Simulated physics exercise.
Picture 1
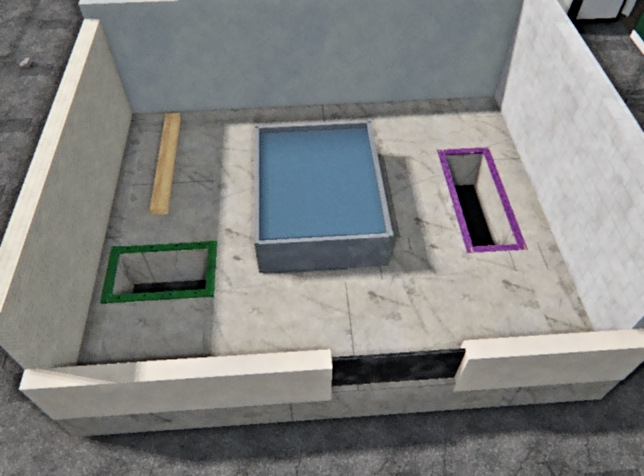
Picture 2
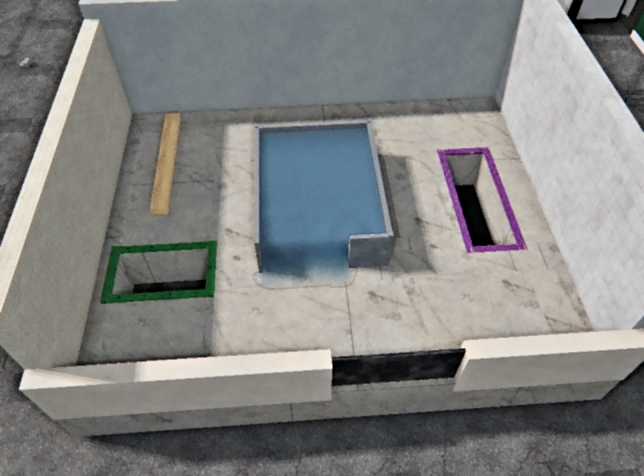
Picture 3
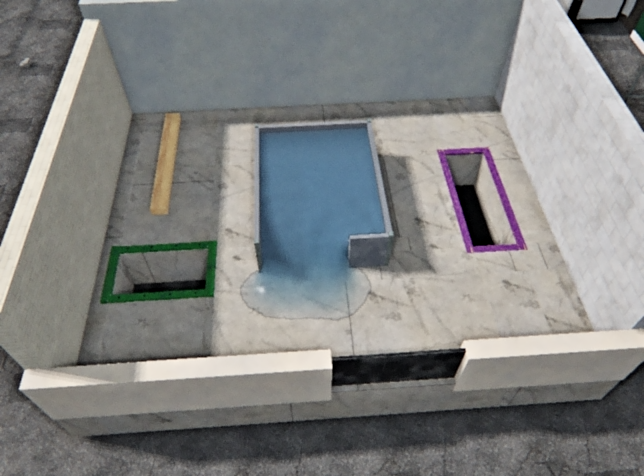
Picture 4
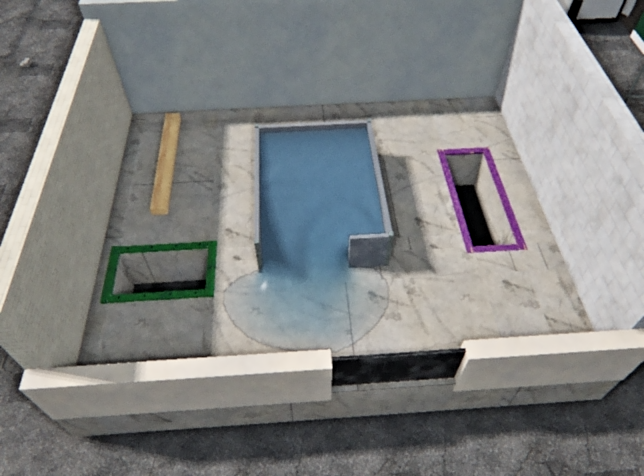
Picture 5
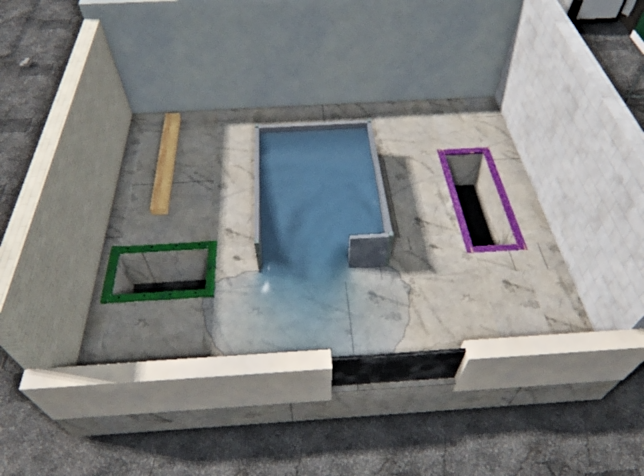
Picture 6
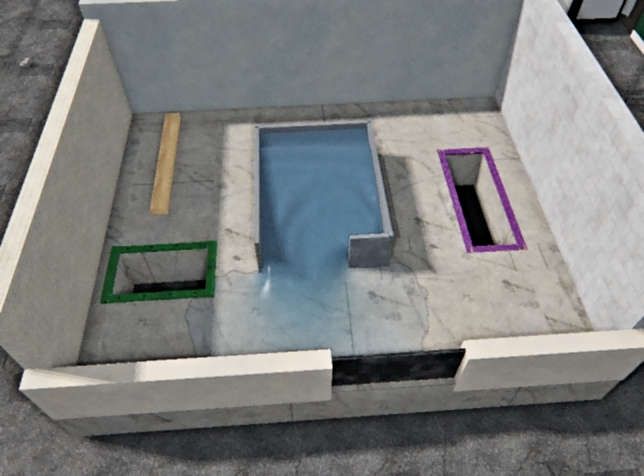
Water pouring from a torn gap in a tank's front side and spreading across the pale slab toward the low wall.
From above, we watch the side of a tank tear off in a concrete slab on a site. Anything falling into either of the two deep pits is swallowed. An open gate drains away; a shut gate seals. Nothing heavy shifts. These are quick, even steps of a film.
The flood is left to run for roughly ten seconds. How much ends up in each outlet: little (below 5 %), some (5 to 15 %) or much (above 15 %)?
Outlet by outlet: Gate - little, purple pit - much, green pit - much.
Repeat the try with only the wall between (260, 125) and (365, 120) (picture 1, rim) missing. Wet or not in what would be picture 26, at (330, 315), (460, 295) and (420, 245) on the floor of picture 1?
So the first one is left untouched, the next left untouched, and the last left untouched.
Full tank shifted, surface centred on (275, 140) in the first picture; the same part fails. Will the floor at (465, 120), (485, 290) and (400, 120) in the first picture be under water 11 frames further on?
Spot 1 unwetted, spot 2 unwetted, spot 3 unwetted.
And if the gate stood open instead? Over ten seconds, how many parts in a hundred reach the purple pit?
That comes to 2 in a hundred for purple.
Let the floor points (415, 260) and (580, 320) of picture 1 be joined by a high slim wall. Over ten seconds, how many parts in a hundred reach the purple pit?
Roughly 4 per cent ends up in the purple pit.
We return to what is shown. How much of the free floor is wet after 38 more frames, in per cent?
Close to 60 in a hundred, I think.
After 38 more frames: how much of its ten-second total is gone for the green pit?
Around 65 percent.
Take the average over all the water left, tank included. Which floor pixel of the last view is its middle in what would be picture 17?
I'd put my finger on (304, 270).
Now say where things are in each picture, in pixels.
The open tank at (318, 180) is whole and still, in the first picture.
The front is at (351, 276), out from the gap at (305, 260), in the second picture.
The front is at (358, 301), out from the gap at (305, 260), in the third picture.
Water pours out at (305, 261) and has run to (337, 344), in the fourth picture.
The front is at a hidden place, out from the gap at (305, 261), in the fifth picture.
The front is at a hidden place, out from the gap at (305, 261), in the sixth picture.
A moment on, water covers 20 % of the floor; the gate 0 %, the purple pit 0 %, the green pit 0 %.
Next, water covers 30 % of the floor; the gate 0 %, the purple pit 0 %, the green pit 0 %.
Then, water covers 45 % of the floor; the gate 0 %, the purple pit 1 %, the green pit 5 %.
Later, water covers 60 % of the floor; the gate 0 %, the purple pit 10 %, the green pit 15 %.
In the end, water covers 85 % of the floor; the gate 0 %, the purple pit 20 %, the green pit 23 %.
